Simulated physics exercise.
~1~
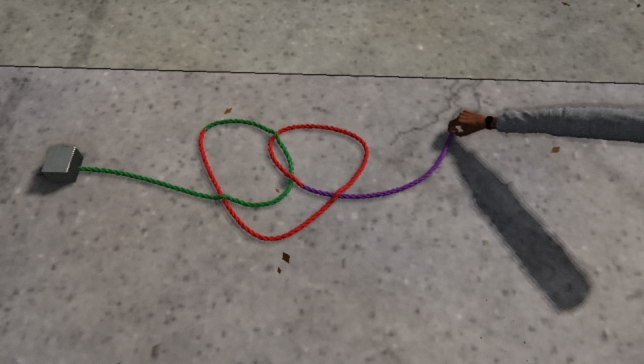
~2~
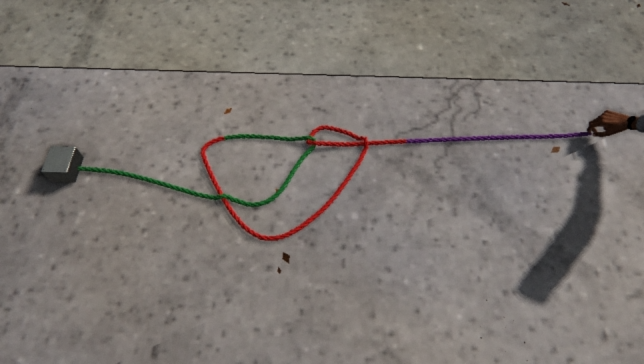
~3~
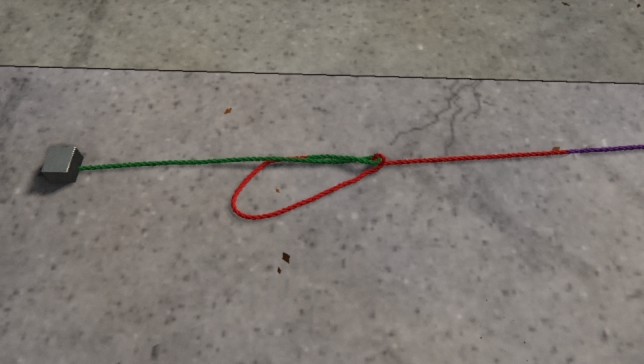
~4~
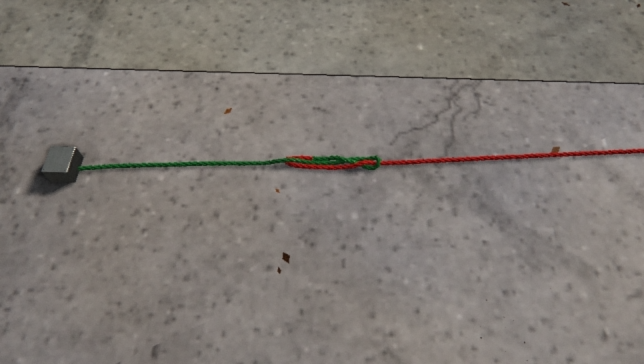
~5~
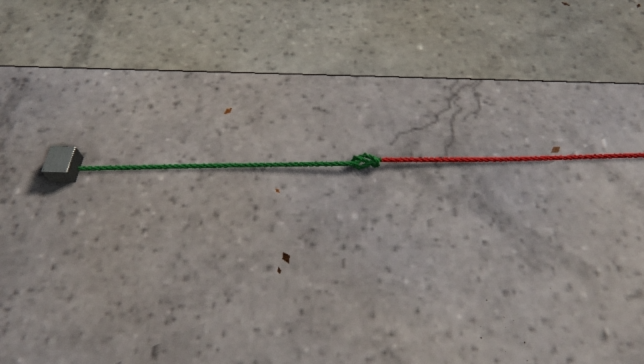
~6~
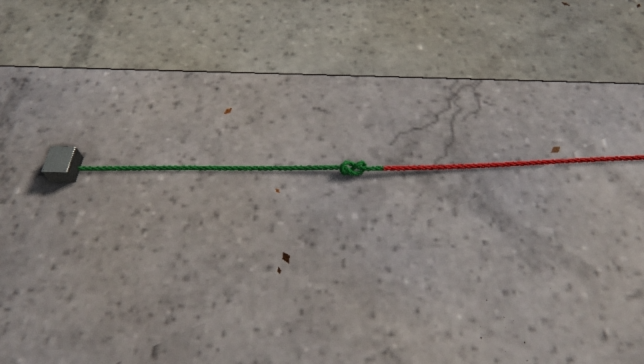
The clip opens on a rope coloured green, red and purple lying in loose, overlapping loops on a grey, cracked concrete surface, its left end fixed to a small grey block. A hand at the right holds the purple end and draws it away to the right, straightening that side while the loops begin to shrink. The hand leaves view as the loops collapse into a narrow red and green loop, then a slim twisted bundle. The bundle tightens into a small green knot, which remains in the taut line, with green rope to its left and mostly red to its right.
